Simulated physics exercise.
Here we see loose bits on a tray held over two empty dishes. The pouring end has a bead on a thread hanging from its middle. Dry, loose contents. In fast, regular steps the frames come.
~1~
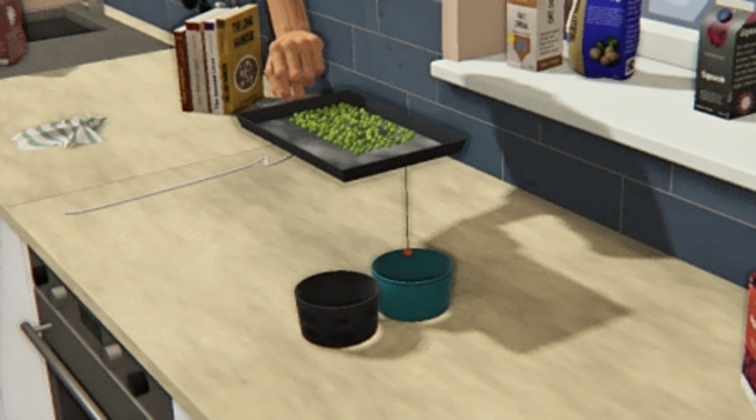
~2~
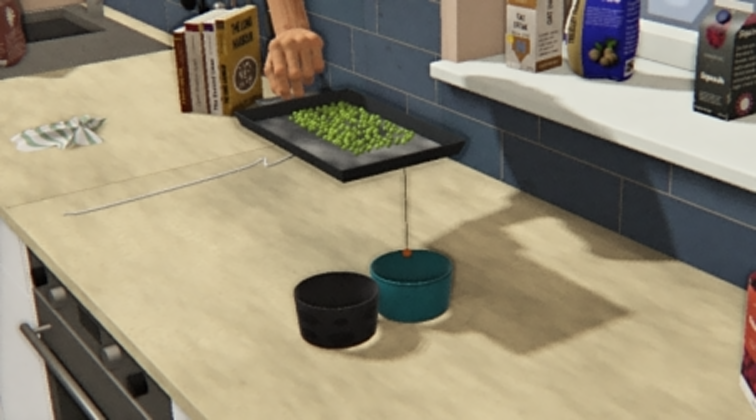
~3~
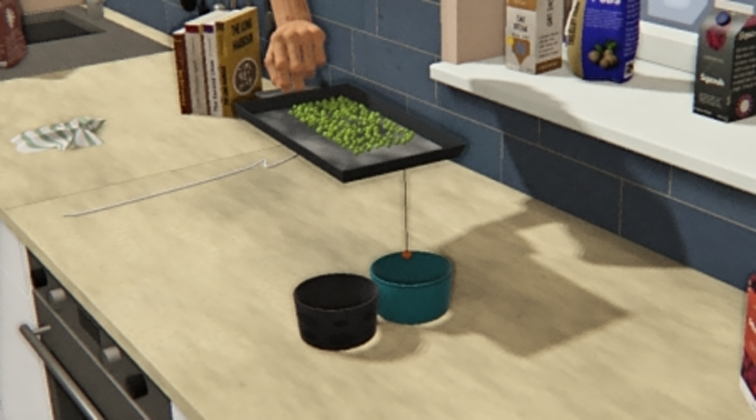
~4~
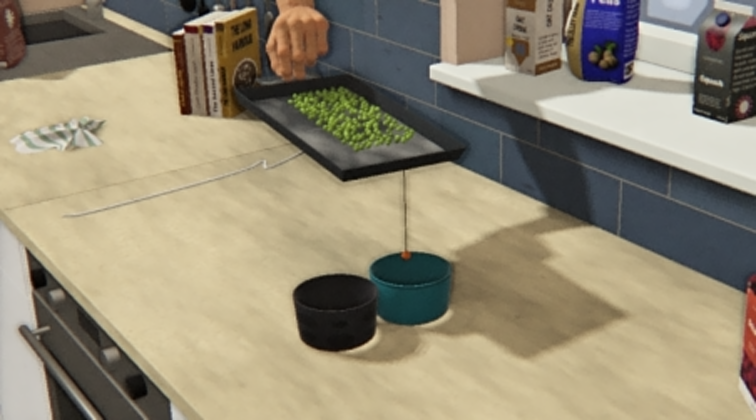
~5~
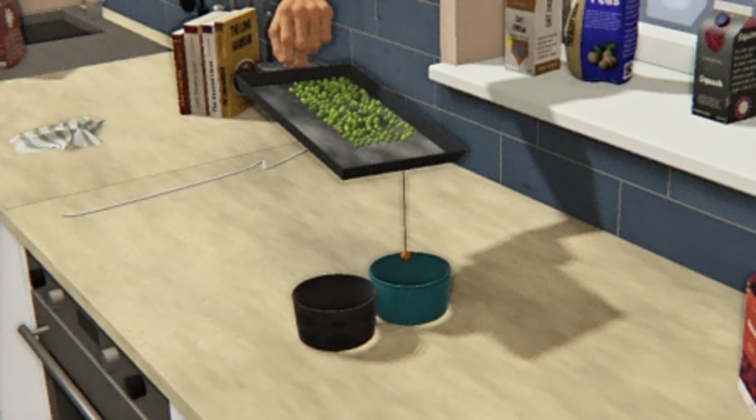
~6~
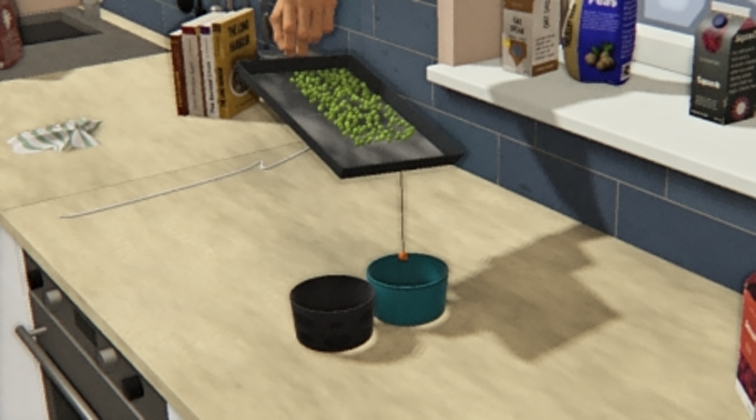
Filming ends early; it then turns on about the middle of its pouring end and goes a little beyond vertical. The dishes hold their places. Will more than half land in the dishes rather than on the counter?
No.
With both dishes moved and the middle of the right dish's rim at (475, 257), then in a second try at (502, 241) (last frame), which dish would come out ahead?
The one at right the first time, the one at left the second.
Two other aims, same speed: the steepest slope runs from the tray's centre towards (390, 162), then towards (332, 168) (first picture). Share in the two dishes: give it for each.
Lab note: Try one about 40 %, try two about 90 %.
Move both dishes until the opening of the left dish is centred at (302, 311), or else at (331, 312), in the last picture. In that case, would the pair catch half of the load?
One: The smaller part. Two: Not half.
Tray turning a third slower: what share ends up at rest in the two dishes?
It would come out near 0 per cent.
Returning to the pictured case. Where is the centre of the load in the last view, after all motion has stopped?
About (491, 296).
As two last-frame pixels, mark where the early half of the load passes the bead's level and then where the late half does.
The first part at (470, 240); the rest at (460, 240).
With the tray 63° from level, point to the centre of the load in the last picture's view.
Near (443, 167).
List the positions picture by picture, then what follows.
The first frame shows corners of the pouring end near (344, 167) and (460, 138), level; middle of the load near (344, 127), dried peas; left dish near (360, 322); right dish near (436, 296); bead on its thread near (408, 252).
The second frame shows corners of the pouring end near (343, 168) and (459, 140), level; middle of the load near (343, 126).
The third frame shows corners of the pouring end near (344, 168) and (459, 143), tipped barely, lowest at the right corner; middle of the load near (343, 123).
The fourth frame shows corners of the pouring end near (344, 167) and (460, 146), tipped a little, lowest at the right corner; middle of the load near (343, 116).
The fifth frame shows corners of the pouring end near (345, 166) and (460, 148), tipped a little, lowest at the right corner; middle of the load near (344, 108).
The sixth frame shows corners of the pouring end near (344, 165) and (458, 151), tipped clearly, lowest at the right corner; middle of the load near (344, 103); left dish near (356, 326); right dish near (431, 301).
Shortly afterwards, tray tipped steeply; the bulk on the tray; a little outside both; near a quarter in the air.
Next, tray tipped past a quarter turn; only a few on the tray; only a few in the right dish; the bulk outside both; near a quarter in the air.
Some moments later, tray tipped past a quarter turn; only a few in the right dish; all but a few outside both.
In the end, tray tipped past a quarter turn; none at all in the left dish; only a few in the right dish; all but a few outside both.
